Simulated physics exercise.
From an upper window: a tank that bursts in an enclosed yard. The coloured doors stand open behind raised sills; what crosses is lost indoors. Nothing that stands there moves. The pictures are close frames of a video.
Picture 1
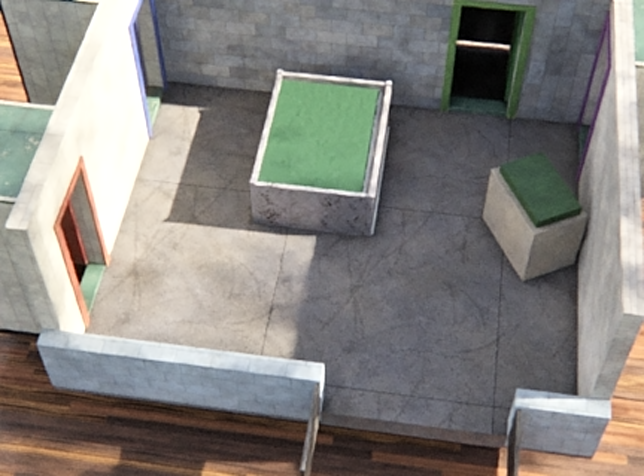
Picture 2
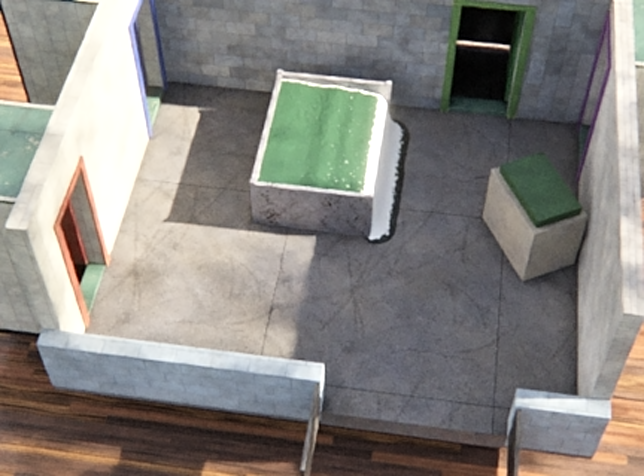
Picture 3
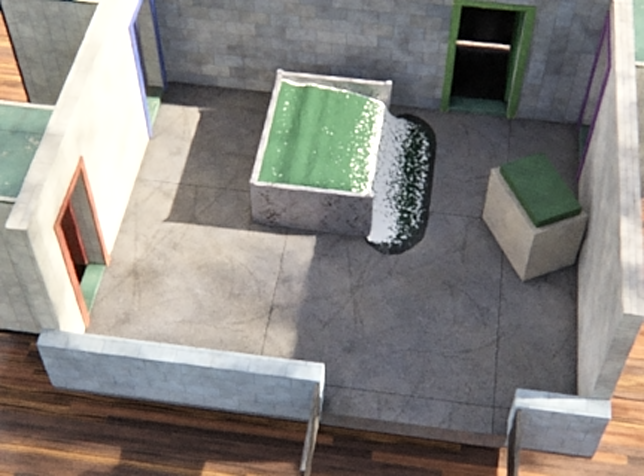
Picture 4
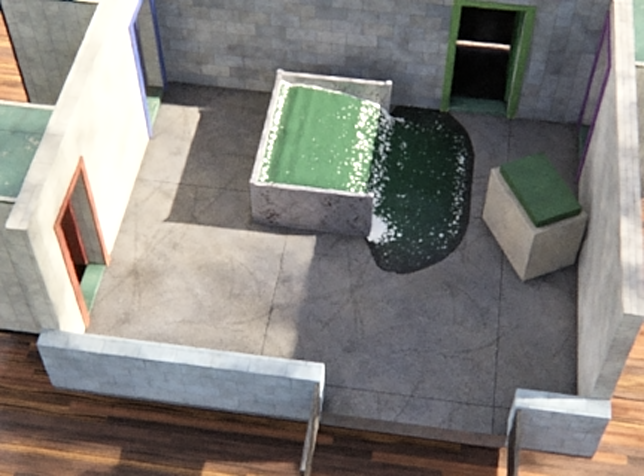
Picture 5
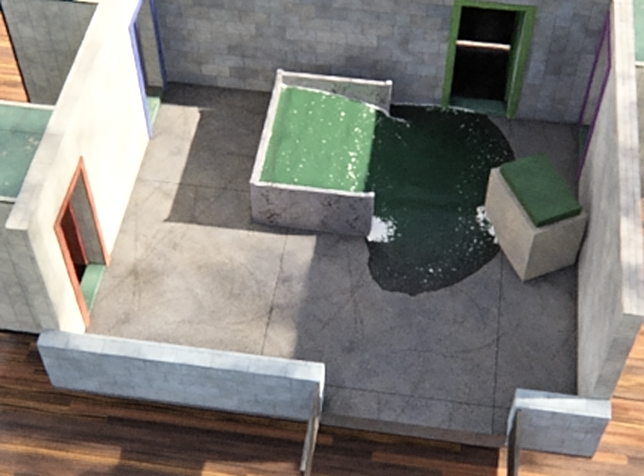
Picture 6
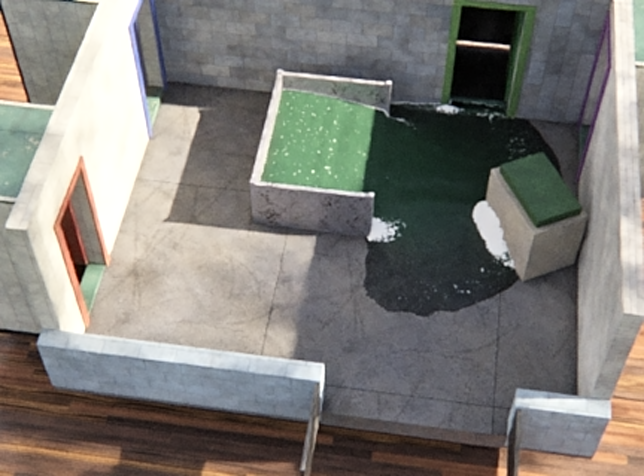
A walled yard with a grey stone floor is seen from high above, the view holding still. An open tank of green water stands near the middle, with a pale green-topped block to the right, an orange-framed doorway and a blue one at left, and a green one at the back. The tank's right side gives way and water pours out, foaming, spreading dark green across the floor and around the block.
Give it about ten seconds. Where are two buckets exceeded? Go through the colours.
The green door takes more than that; the red door stays under that; the blue door stays under that; the purple door takes more than that.
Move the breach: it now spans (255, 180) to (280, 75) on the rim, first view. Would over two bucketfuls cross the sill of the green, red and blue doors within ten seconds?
Green is under; red floods; blue lets more in.
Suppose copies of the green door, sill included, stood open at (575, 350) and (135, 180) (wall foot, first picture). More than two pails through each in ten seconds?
In turn: Floods, keeps below it.
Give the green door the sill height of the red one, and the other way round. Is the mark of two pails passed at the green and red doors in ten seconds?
One by one: The green one lets more in; the red one lets less in.
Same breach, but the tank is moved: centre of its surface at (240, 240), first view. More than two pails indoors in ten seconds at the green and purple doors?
Then: The green one passes that mark, the purple one takes less.
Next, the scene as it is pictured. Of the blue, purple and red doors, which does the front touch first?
That is the one in purple.
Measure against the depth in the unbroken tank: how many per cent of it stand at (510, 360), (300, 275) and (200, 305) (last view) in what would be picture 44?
Roughly 10, 0 and 0 per cent, in turn.
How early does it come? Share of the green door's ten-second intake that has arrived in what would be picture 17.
Close to 20 %.
A moment on, water covers 35 % of the floor; the green door under two buckets in, the red door not reached, the blue door not reached, the purple door over two buckets in.
Next, water covers 40 % of the floor; the green door over two buckets in, the red door not reached, the blue door not reached, the purple door far over two buckets in.
Then, water covers 45 % of the floor; the green door far over two buckets in, the red door not reached, the blue door not reached, the purple door far over two buckets in.
Later, water covers 65 % of the floor; the green door far over two buckets in, the red door not reached, the blue door wet at the sill, nothing in, the purple door far over two buckets in.
In the end, water covers 80 % of the floor; the green door far over two buckets in, the red door under two buckets in, the blue door under two buckets in, the purple door far over two buckets in.
